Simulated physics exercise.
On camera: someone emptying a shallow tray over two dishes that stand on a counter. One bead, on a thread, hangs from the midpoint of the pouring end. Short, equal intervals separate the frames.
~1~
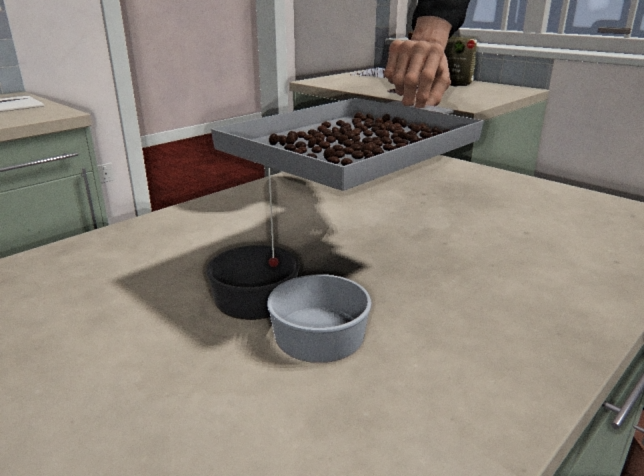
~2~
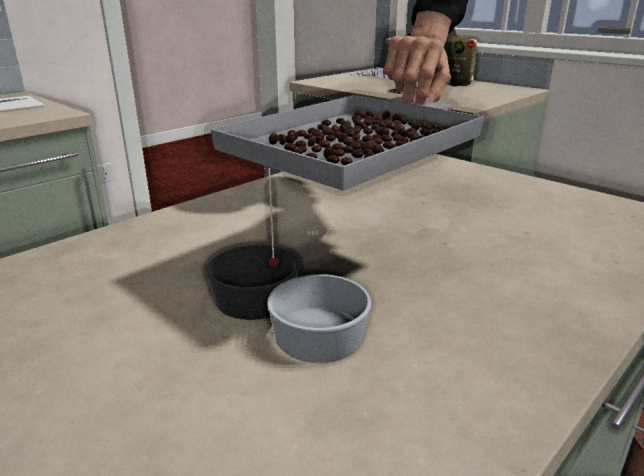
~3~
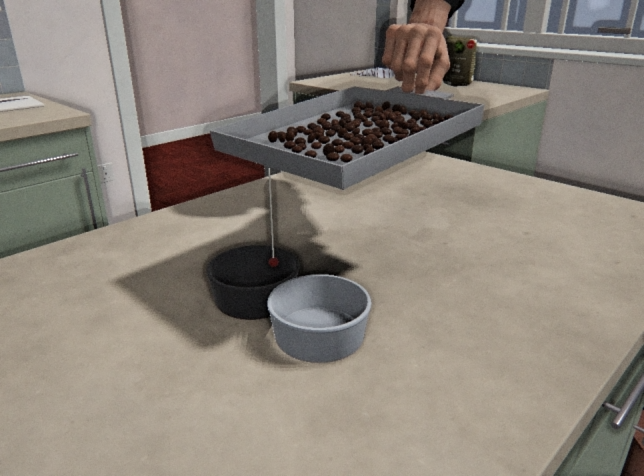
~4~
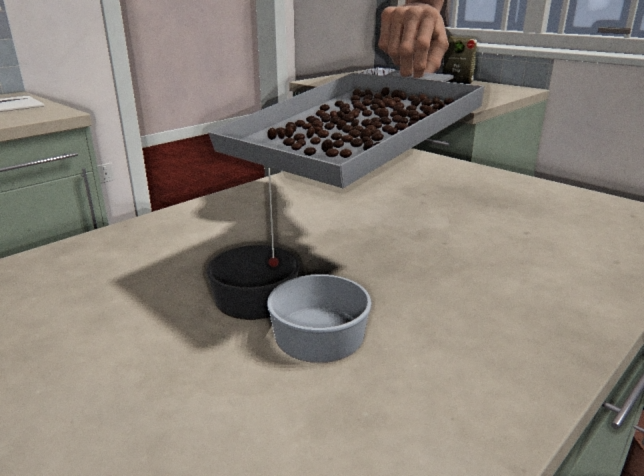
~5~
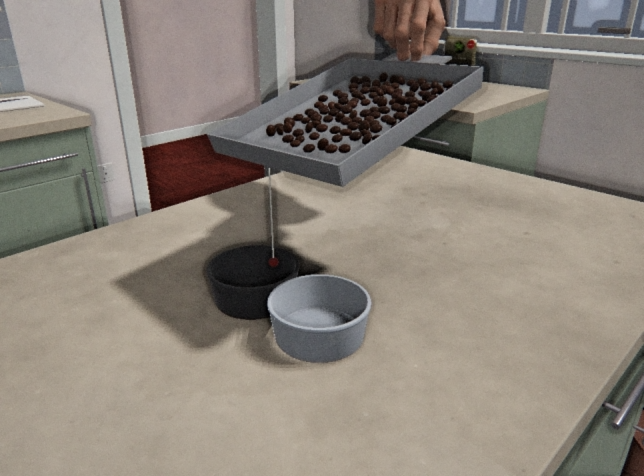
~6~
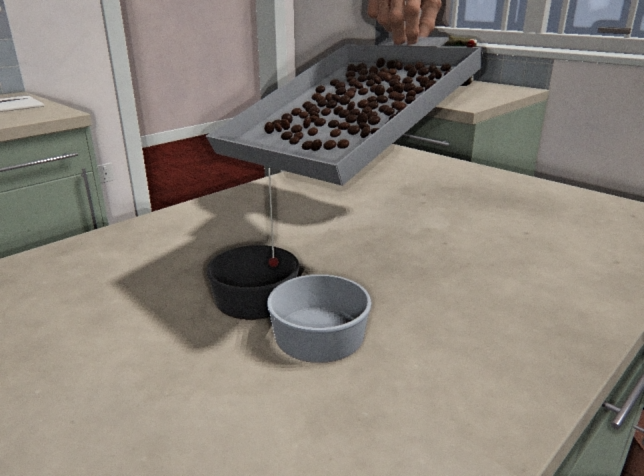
A hand gradually tilts a gray tray of brown pieces above two small dishes.
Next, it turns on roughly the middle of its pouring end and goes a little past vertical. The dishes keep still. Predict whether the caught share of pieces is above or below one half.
Below one half.
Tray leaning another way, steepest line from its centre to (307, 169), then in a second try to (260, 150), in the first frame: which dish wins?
The first try favours the dish to the right; the second favours the dish to the left.
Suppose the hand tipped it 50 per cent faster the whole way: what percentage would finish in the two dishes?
Roughly 20 percent.
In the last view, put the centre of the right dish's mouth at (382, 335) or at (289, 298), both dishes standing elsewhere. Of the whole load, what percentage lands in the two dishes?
About 0 and 60 per cent respectively.
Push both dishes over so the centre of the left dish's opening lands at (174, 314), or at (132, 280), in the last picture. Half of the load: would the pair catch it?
The first place gets a lesser share, the second a lesser share.
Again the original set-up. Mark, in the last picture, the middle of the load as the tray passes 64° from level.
The load is centred about (259, 141).
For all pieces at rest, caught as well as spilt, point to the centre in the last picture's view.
Centre at rest: Close to (208, 324).
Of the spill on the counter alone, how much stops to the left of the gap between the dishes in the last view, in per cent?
100 %, near enough.
Soon after the last picture, tray tipped steeply; all on the tray.
A little later, tray tipped past a quarter turn; about half on the tray; a small part in the left dish; about a third outside both; a small part in the air.
Later still, tray tipped past a quarter turn; a stray few in the right dish; about a quarter in the left dish; about two thirds outside both.
At rest, tray tipped past a quarter turn; a stray few in the right dish; about a quarter in the left dish; about two thirds outside both.
